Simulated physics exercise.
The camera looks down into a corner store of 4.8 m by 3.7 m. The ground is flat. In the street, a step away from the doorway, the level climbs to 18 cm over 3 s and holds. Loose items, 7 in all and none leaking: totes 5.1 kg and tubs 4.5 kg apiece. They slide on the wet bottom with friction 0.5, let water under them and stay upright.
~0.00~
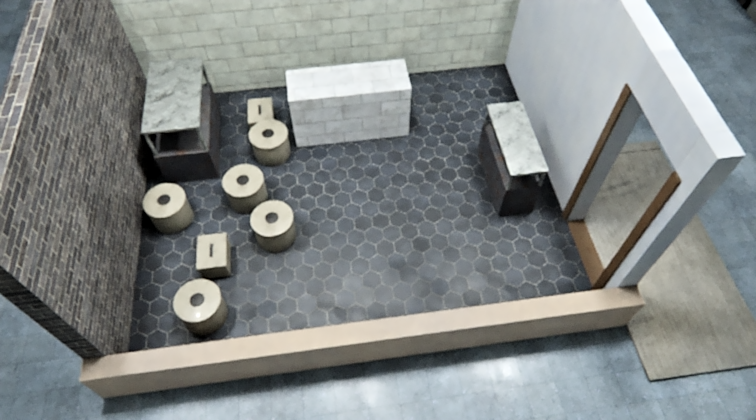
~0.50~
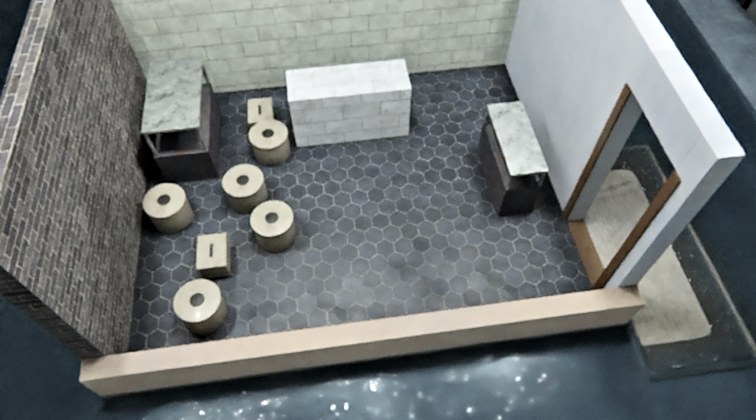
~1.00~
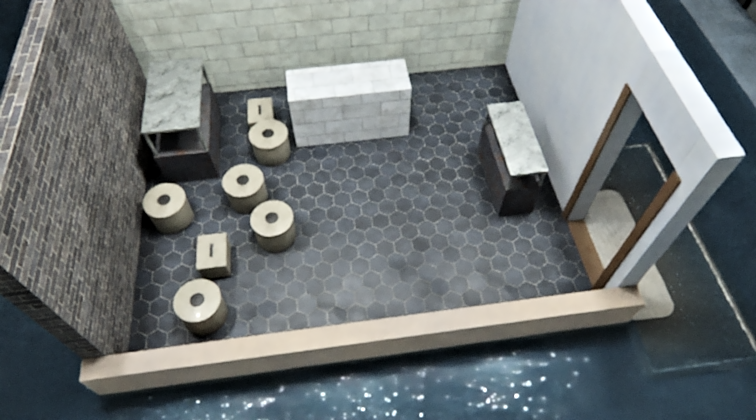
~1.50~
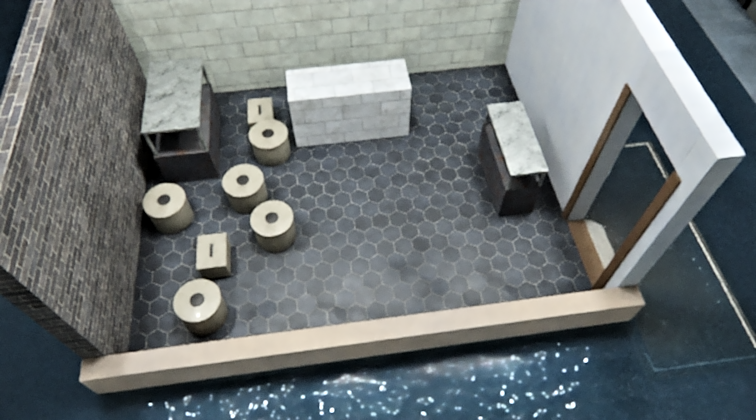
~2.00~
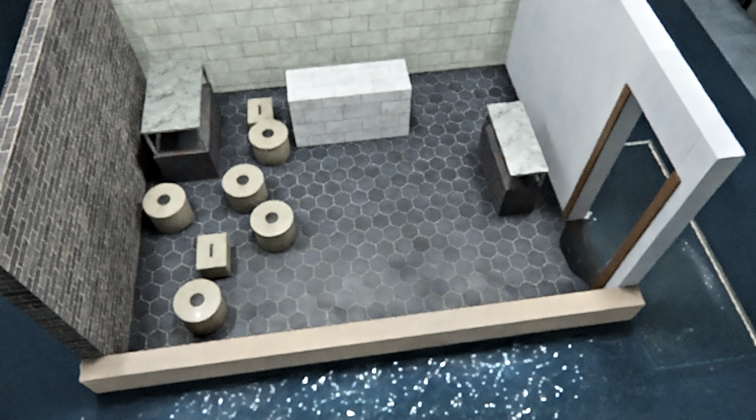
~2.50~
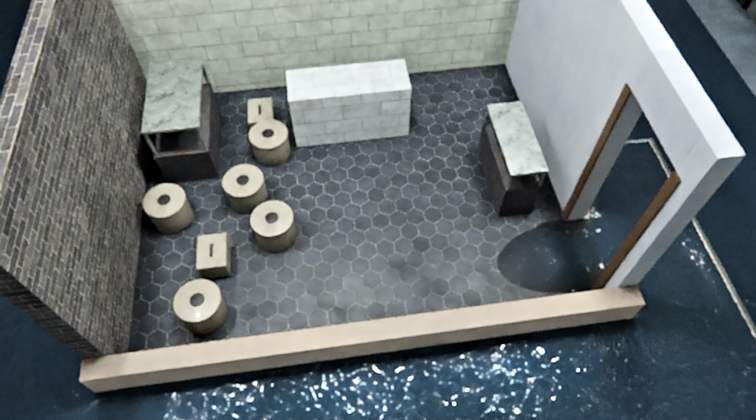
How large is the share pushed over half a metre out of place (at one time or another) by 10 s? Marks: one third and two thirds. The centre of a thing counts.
Share: Between one and two thirds.
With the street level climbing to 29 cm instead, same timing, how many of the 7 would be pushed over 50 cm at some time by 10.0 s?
In that case 7 of them.
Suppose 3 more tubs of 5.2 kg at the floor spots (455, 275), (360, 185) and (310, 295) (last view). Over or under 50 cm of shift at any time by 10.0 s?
In that order: Over, less, over.
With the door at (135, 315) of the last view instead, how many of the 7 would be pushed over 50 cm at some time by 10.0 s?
In that case 4 of them.
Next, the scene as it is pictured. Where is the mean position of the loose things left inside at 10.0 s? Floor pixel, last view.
Near (228, 176).
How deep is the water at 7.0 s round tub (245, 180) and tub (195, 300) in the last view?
About 4 and 9 cm.
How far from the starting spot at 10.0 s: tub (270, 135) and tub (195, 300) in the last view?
In turn: 20 cm, 80 cm.
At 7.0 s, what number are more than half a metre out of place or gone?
2 of them.
After 3.5 s 0 of 7 are over 50 cm from their spots; 0 afloat.
After 4.5 s 0 of 7 are over 50 cm from their spots; 0 afloat.
After 7.0 s 2 of 7 are over 50 cm from their spots; 5 afloat.
After 10.0 s 4 of 7 are over 50 cm from their spots, and 4 have been at some point; 5 afloat.
